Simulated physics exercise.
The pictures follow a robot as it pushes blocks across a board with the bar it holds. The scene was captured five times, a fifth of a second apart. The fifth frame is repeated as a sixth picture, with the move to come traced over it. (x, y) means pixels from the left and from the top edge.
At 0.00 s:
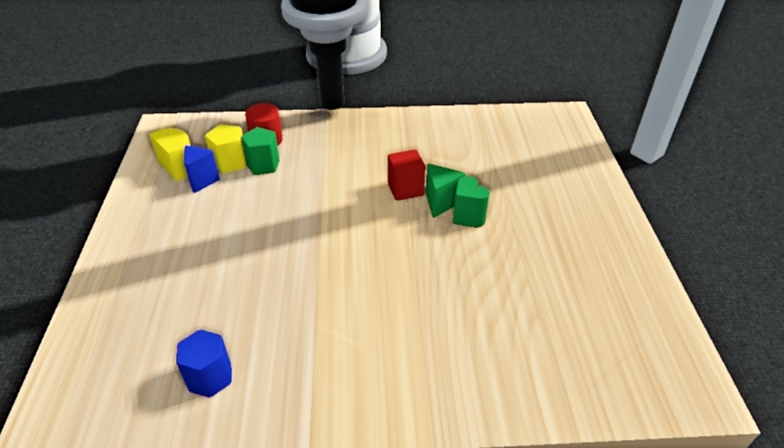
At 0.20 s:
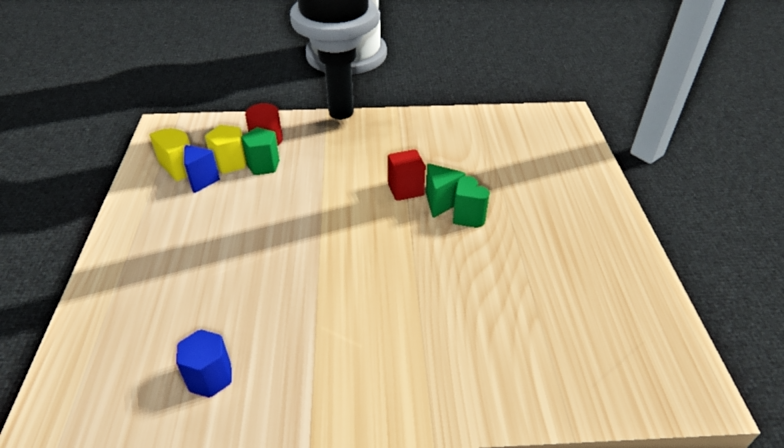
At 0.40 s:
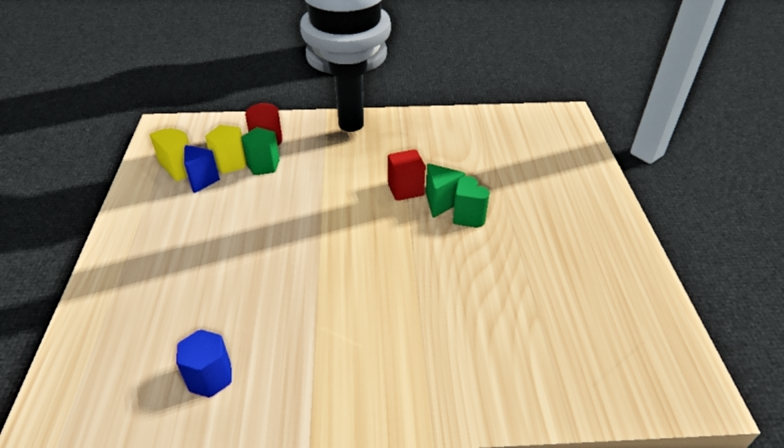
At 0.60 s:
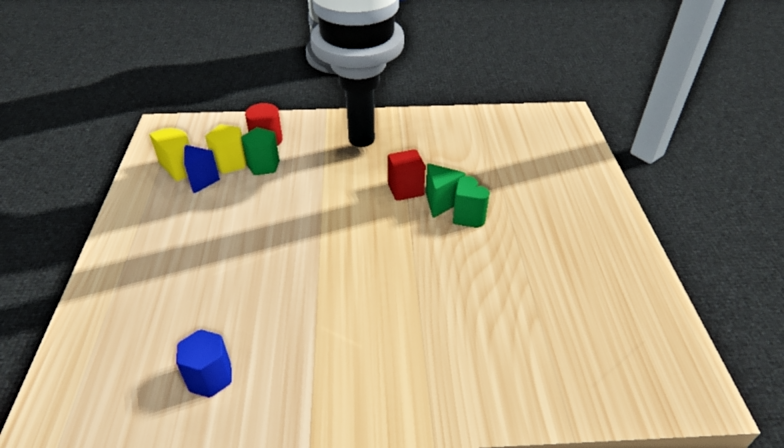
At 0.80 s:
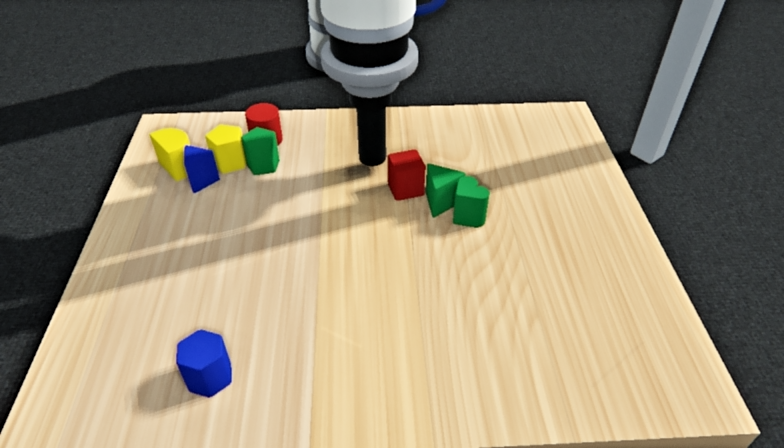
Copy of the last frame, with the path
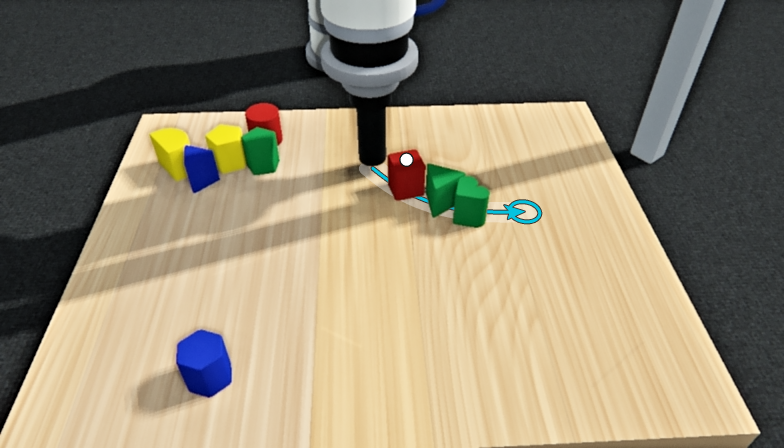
A black-tipped robot arm moves forward over the wooden board, nearing a red block beside green blocks.
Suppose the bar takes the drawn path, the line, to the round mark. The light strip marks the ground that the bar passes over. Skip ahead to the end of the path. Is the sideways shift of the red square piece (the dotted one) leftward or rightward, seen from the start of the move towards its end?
Sideways, to the right.
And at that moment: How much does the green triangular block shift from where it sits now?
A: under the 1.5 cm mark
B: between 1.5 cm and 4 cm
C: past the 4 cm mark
C (past the 4 cm mark)
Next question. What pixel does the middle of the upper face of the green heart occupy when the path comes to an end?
The middle of its top is at (510, 203).
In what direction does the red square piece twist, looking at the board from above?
It goes clockwise.
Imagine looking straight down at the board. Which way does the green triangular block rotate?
Rotation: Counter-clockwise.
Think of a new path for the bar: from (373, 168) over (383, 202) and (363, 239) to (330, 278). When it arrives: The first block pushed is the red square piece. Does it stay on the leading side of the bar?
By then it is beside or behind the bar.
The line goes from (373, 168) by way of (411, 194) and (465, 210) to (525, 212); the dot is on the red square piece.
On the path given first. One third of the way, bar (413, 185); red square piece (433, 182); green triangular block (460, 174), turned 15° anticlockwise; green heart (478, 190), turned 25° clockwise.
Two thirds of the way, bar (467, 200); red square piece (451, 200), turned 30° clockwise; green triangular block (495, 173); green heart (495, 196), turned 60° clockwise.
At the end, bar (527, 202); red square piece (451, 200), turned 30° clockwise; green triangular block (533, 165), turned 70° anticlockwise; green heart (510, 203), turned 75° clockwise.
